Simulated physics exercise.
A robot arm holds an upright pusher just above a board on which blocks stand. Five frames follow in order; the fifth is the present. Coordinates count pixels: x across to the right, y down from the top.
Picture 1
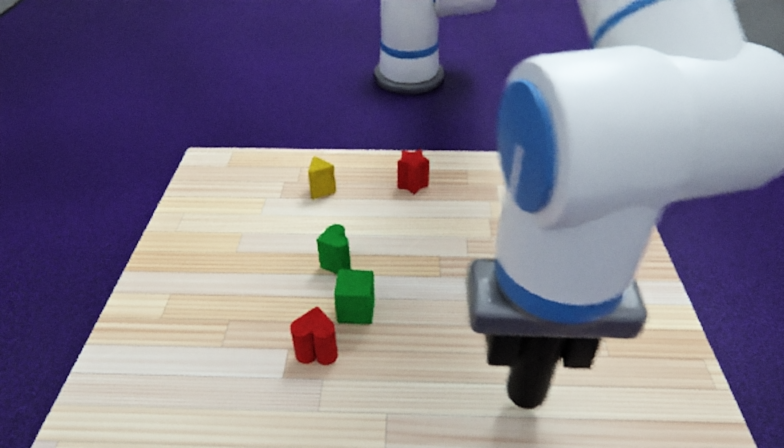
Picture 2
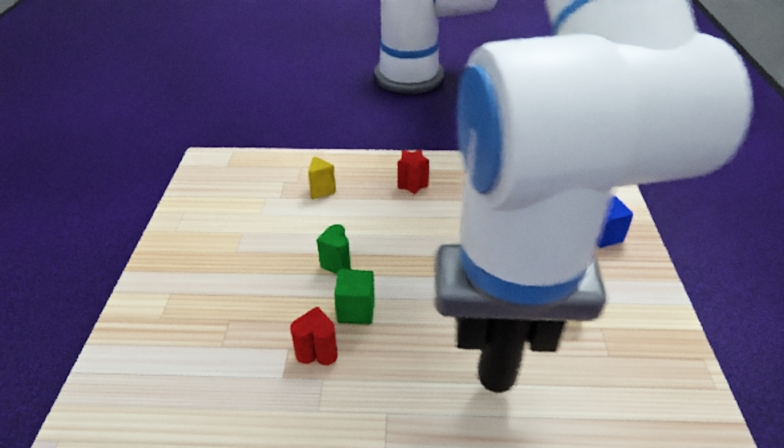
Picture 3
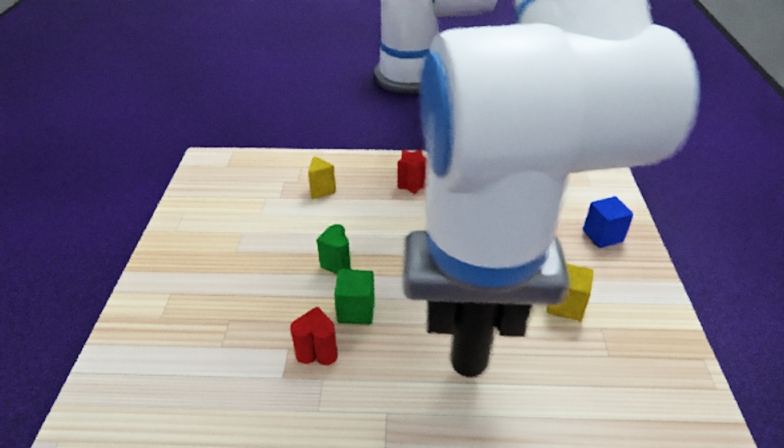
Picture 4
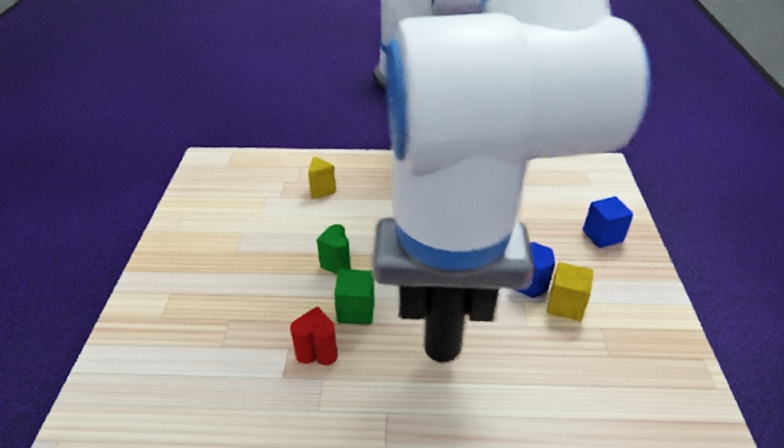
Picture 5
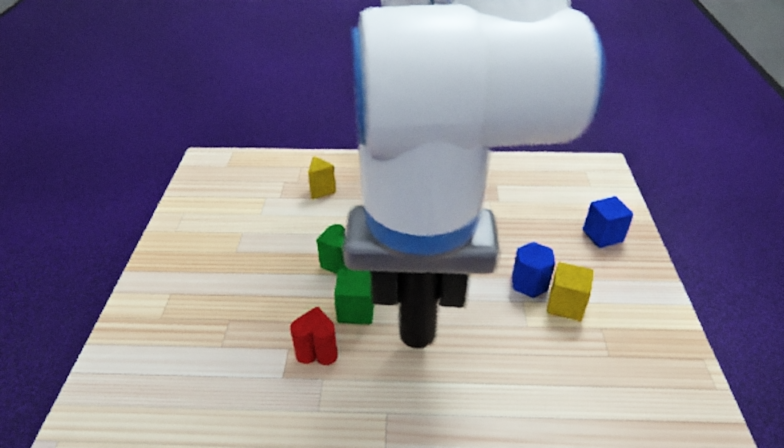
A robot arm moves its pusher left above a wooden board, leaving the blocks still.
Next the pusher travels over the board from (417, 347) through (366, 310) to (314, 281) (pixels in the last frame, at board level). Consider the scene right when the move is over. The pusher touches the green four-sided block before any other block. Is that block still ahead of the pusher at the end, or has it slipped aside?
Expect to find it ahead of the pusher.
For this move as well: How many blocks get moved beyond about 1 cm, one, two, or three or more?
There will be one block that moves more than 1 cm.
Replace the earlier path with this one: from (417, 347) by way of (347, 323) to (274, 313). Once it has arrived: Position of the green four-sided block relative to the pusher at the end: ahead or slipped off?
The green four-sided block won't stay at the front of the pusher.
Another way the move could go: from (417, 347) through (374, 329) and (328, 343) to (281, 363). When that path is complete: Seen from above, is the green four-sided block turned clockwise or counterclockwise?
It goes round the way clock hands do.
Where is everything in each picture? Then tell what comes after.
In the first frame, pusher tip at (526, 393); block tops, green heart-shaped block at (334, 235); green four-sided block at (354, 282).
In the second frame, pusher at (497, 377); blocks unchanged.
In the third frame, pusher at (469, 362); blocks unchanged.
In the fourth frame, pusher at (443, 348); blocks unchanged.
In the fifth frame, pusher at (418, 335); green heart-shaped block at (334, 235); green four-sided block at (354, 282).
On the path given first. One third of the way, pusher at (382, 308); green four-sided block at (349, 281).
Two thirds of the way, pusher at (347, 287); green four-sided block at (312, 263).
At the end, pusher at (312, 268); green heart-shaped block in place; green four-sided block at (277, 248).
